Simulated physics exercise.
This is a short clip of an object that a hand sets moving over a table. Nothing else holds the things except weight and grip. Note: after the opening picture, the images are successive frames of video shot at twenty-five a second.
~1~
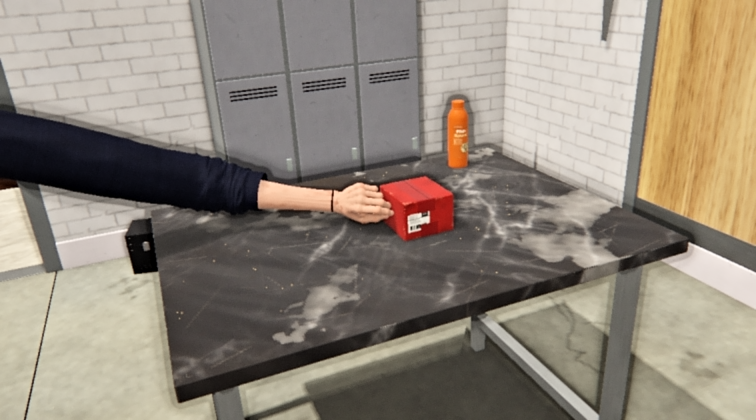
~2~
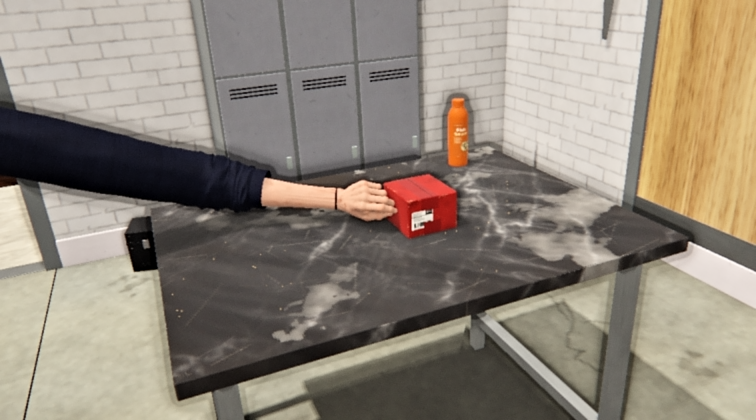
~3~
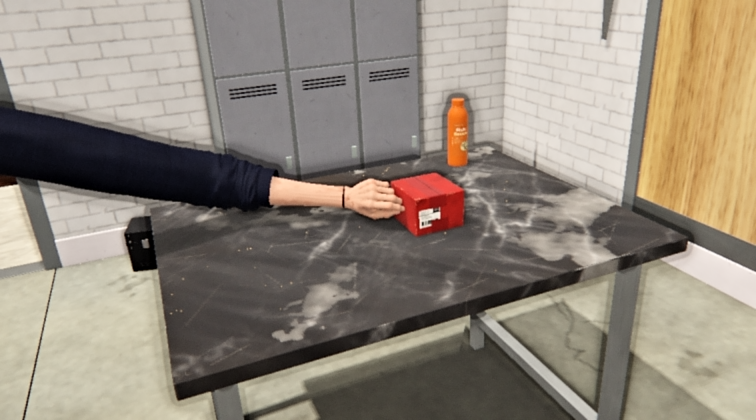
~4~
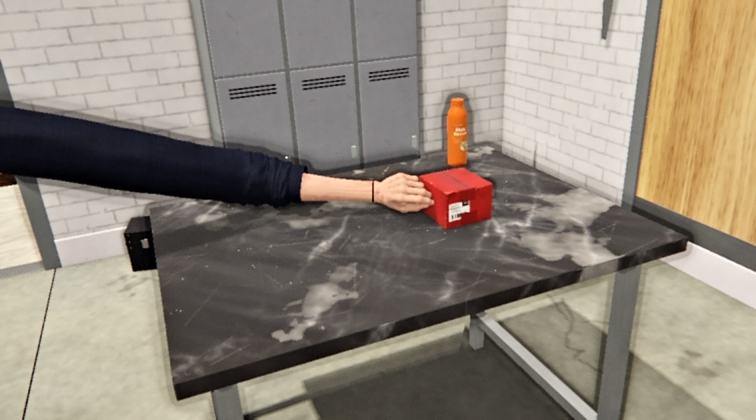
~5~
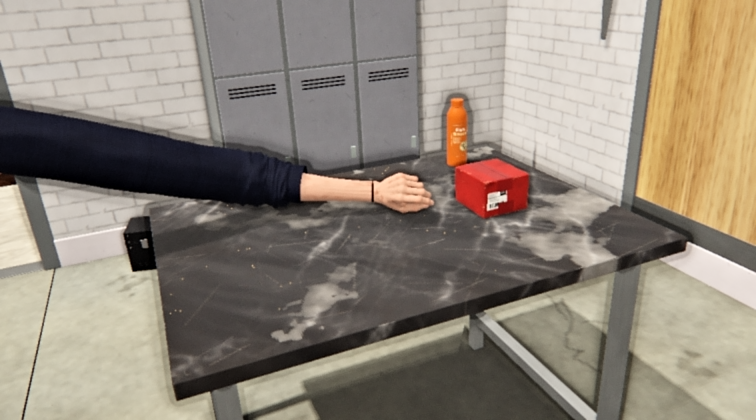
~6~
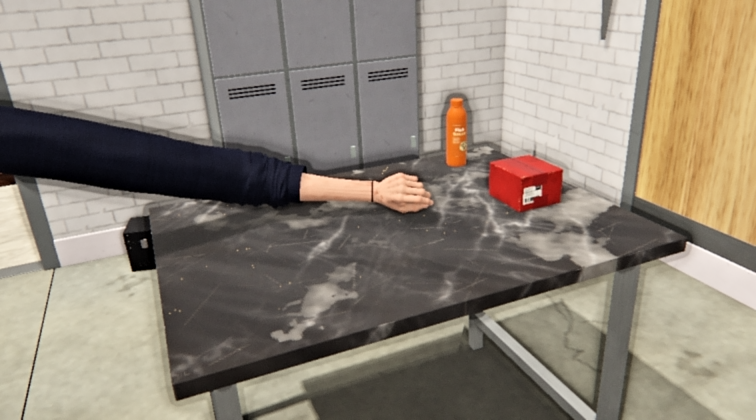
To begin with, a hand in a dark sleeve rests against a red box on a black marbled table, near an orange bottle. The hand pushes the box slowly, then farther to the right. The box then separates from the hand and slides on rightward across the tabletop while the hand stays still.
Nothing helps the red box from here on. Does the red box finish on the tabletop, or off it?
The red box finishes off the table.
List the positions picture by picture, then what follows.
In the first frame, under the hand; red box (416, 207).
In the second frame, under the hand; red box (420, 205).
In the third frame, under the hand; red box (427, 203).
In the fourth frame, red box (455, 197).
In the fifth frame, red box (491, 187) shifted about its own width.
In the sixth frame, red box (525, 182) shifted about its own width.
Then, 0.20 s on from there, red box now off the table.
Then, 0.50 s on from there, things are still on the move.
In the end, off the table, red box.
